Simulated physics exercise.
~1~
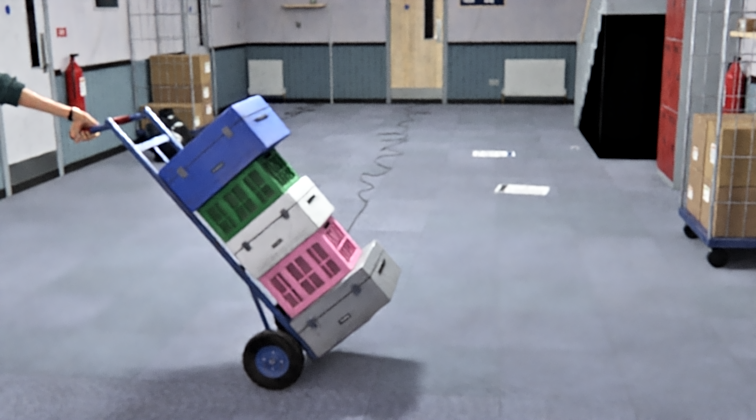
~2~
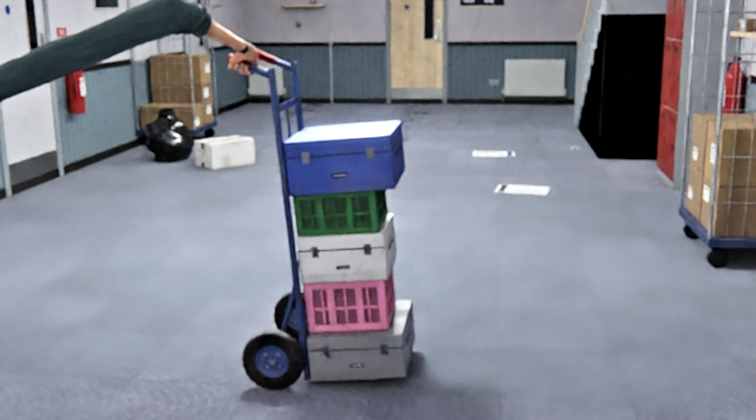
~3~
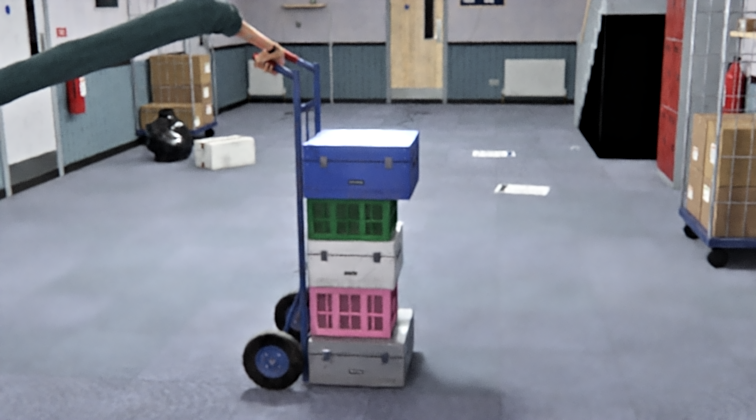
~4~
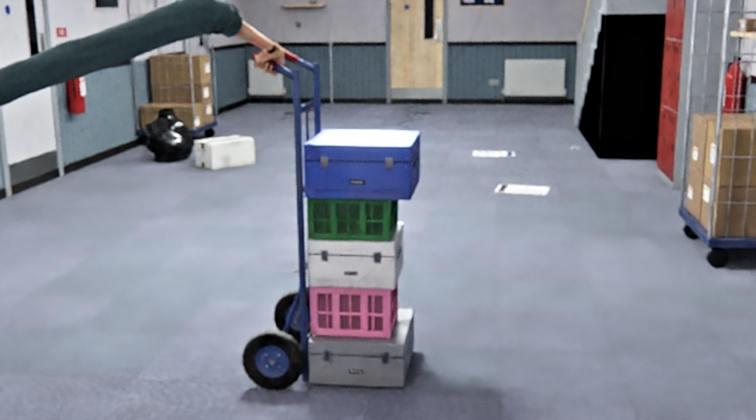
An arm in a dark green sleeve reaches in from the left, its hand gripping the handle of a blue sack truck in a storeroom seen from the side by a still camera. The truck begins leaning back to the left, loaded from top to bottom with a blue toolbox, green crate, white toolbox, pink crate and grey toolbox. Boxes stand on a trolley at the right. The hand swings the truck forward until it is upright, and the stack rocks slightly as the plate meets the floor. The boxes settle, and all five remain stacked, standing still.
